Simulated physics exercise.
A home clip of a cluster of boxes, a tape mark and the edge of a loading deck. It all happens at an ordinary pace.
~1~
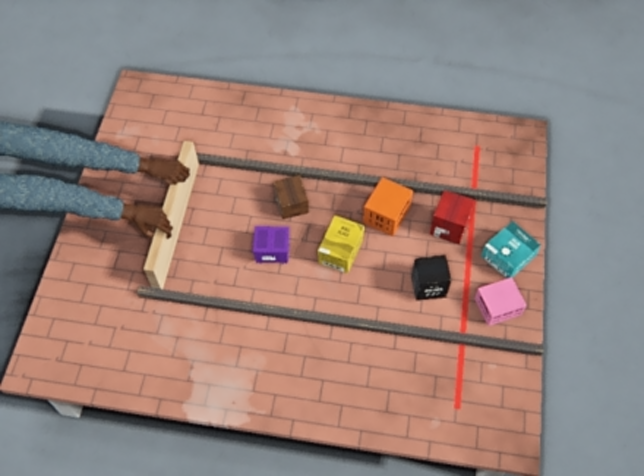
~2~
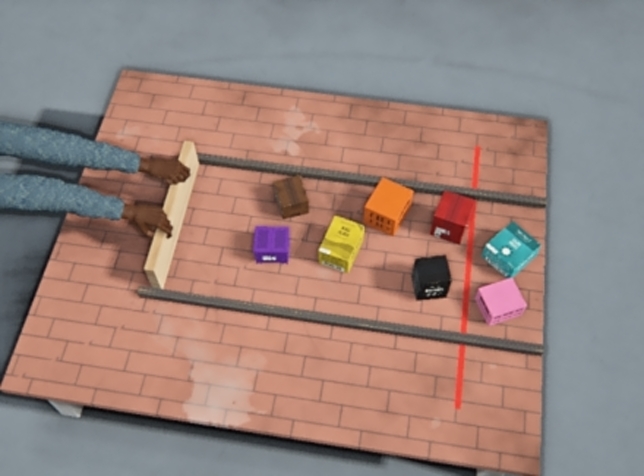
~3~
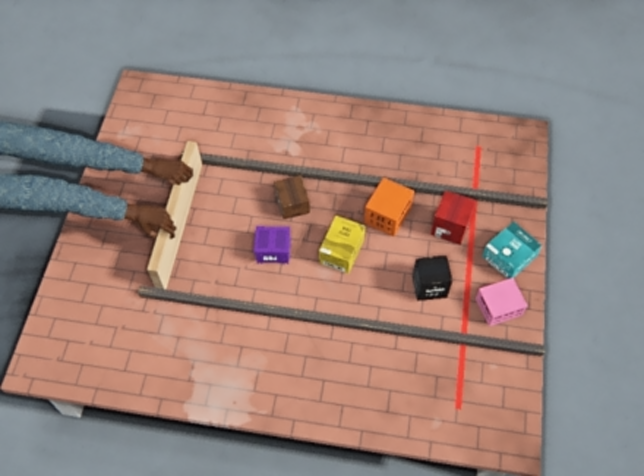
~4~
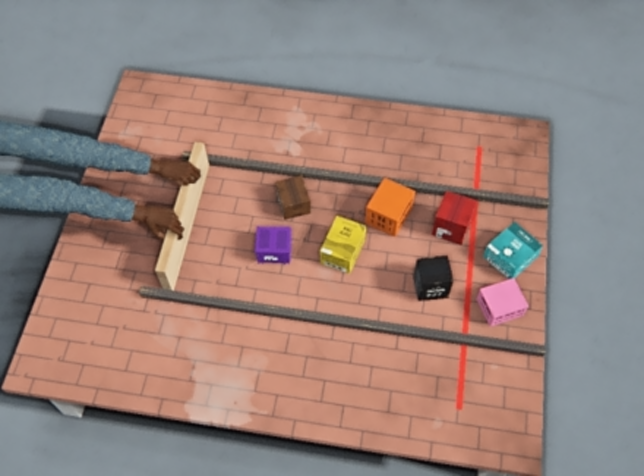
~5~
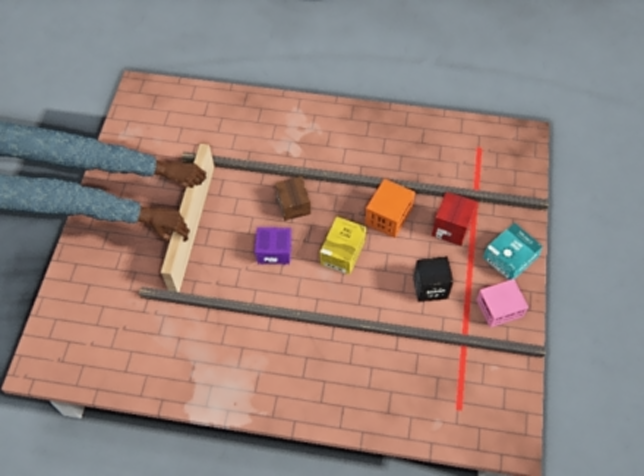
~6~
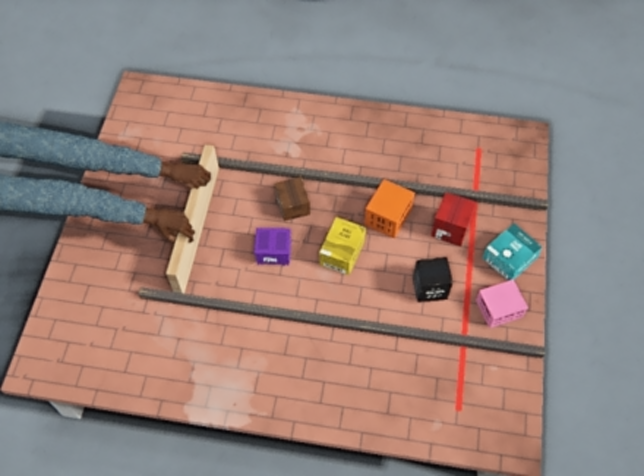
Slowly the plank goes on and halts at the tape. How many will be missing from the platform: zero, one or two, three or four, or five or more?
Here the number that fall off is one or two.
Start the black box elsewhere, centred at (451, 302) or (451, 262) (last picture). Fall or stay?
In that order, it survives; is lost.
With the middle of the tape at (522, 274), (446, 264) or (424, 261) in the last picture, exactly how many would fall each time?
It would be 5, 0 and 0.
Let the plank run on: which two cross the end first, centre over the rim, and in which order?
Earliest first: The turquoise box, then the red parcel.
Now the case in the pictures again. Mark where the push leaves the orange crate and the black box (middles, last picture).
About (521, 223), and the other about (486, 305).
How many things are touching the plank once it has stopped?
That makes 3.
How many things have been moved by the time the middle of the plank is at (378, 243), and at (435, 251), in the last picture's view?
First 6, then 8.
Early on, none off yet; turquoise box at rest near (512, 253); pink crate at rest near (501, 304); red parcel at rest near (453, 220).
A while later, none off yet; turquoise box travelled a little near (527, 260); pink crate travelled a little near (513, 312); red parcel travelled about its own width near (503, 224).
Finally, the number that fall off is one or two; lost, red parcel and turquoise box.
